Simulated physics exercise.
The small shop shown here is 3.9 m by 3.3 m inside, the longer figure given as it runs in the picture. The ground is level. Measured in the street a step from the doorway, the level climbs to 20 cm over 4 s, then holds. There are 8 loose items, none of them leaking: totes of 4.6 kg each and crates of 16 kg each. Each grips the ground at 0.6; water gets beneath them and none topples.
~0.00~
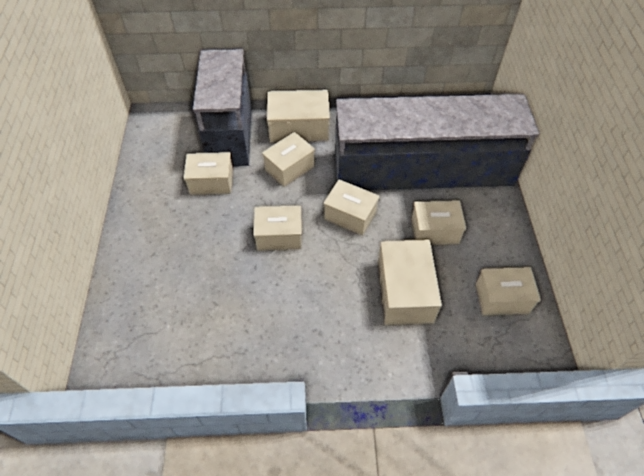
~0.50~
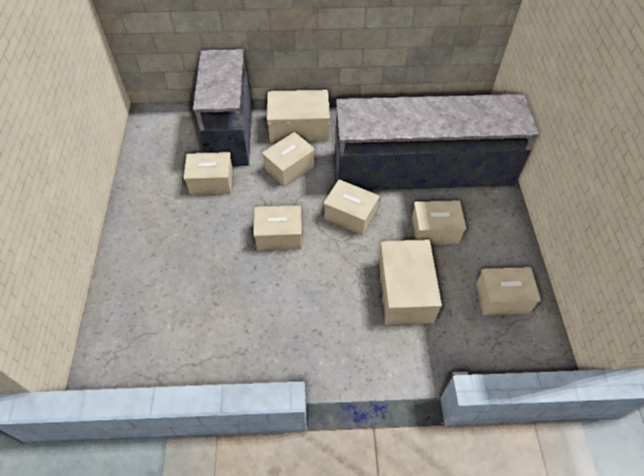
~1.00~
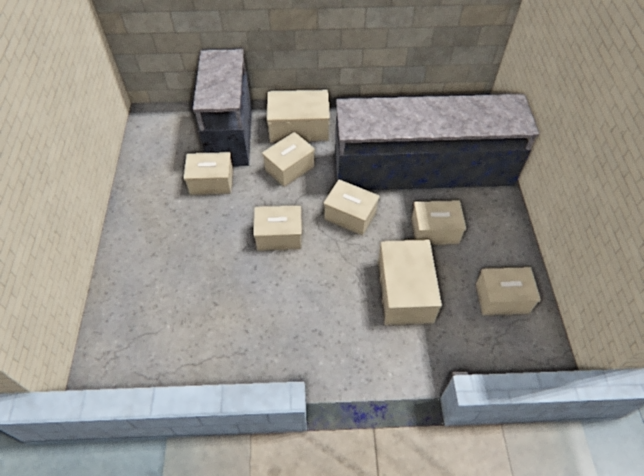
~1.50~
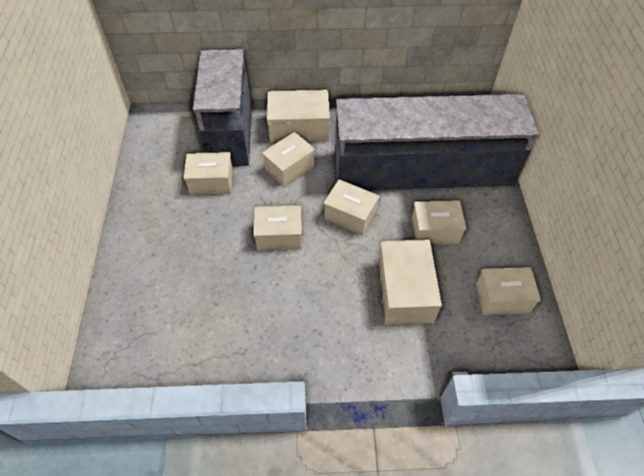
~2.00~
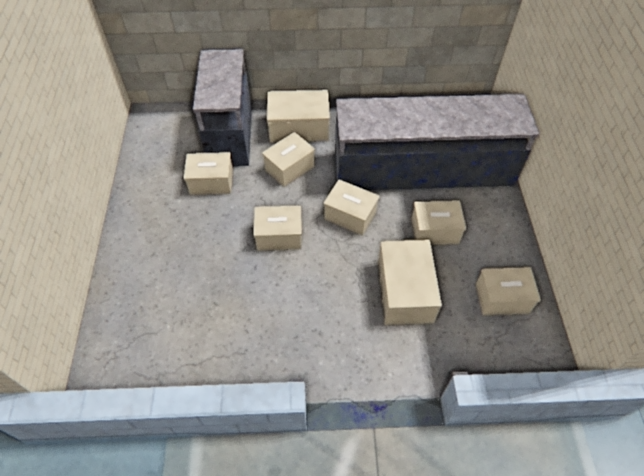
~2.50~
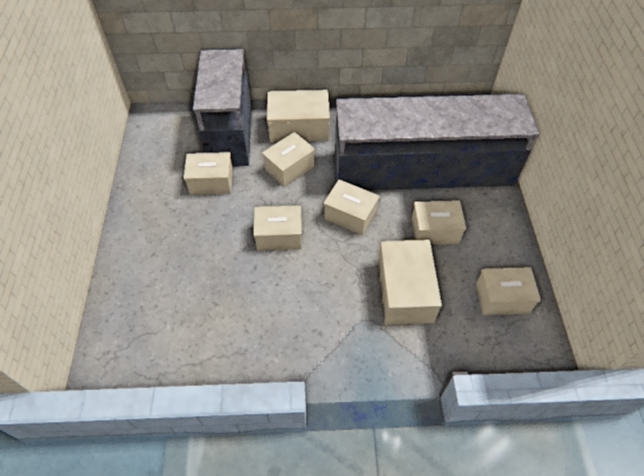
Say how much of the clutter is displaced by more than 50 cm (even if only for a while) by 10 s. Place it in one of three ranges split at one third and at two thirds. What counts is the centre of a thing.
Range: The top, two thirds or more.
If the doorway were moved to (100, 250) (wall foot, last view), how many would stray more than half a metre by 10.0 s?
Then it comes to 5.
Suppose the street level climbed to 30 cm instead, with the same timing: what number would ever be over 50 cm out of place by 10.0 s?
I count 8 of them in that case.
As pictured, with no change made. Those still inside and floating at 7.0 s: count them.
Count at that moment: 7.
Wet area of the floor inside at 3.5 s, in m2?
I'd put it close to 2.0 m2.
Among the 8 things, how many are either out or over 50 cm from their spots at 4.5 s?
Tally at that time: 0.
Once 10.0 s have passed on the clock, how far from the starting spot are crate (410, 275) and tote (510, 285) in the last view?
In turn: 80 cm, 100 cm.
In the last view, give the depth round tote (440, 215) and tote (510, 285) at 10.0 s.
Some 9 cm at the first, some 8 cm at the second.
After 3.5 s 0 of 8 are over 50 cm from their spots; 0 afloat.
After 4.5 s 0 of 8 are over 50 cm from their spots; 0 afloat.
After 7.0 s 4 of 8 are over 50 cm from their spots; 7 afloat.
After 10.0 s 8 of 8 are over 50 cm from their spots, and 8 have been at some point; 8 afloat.
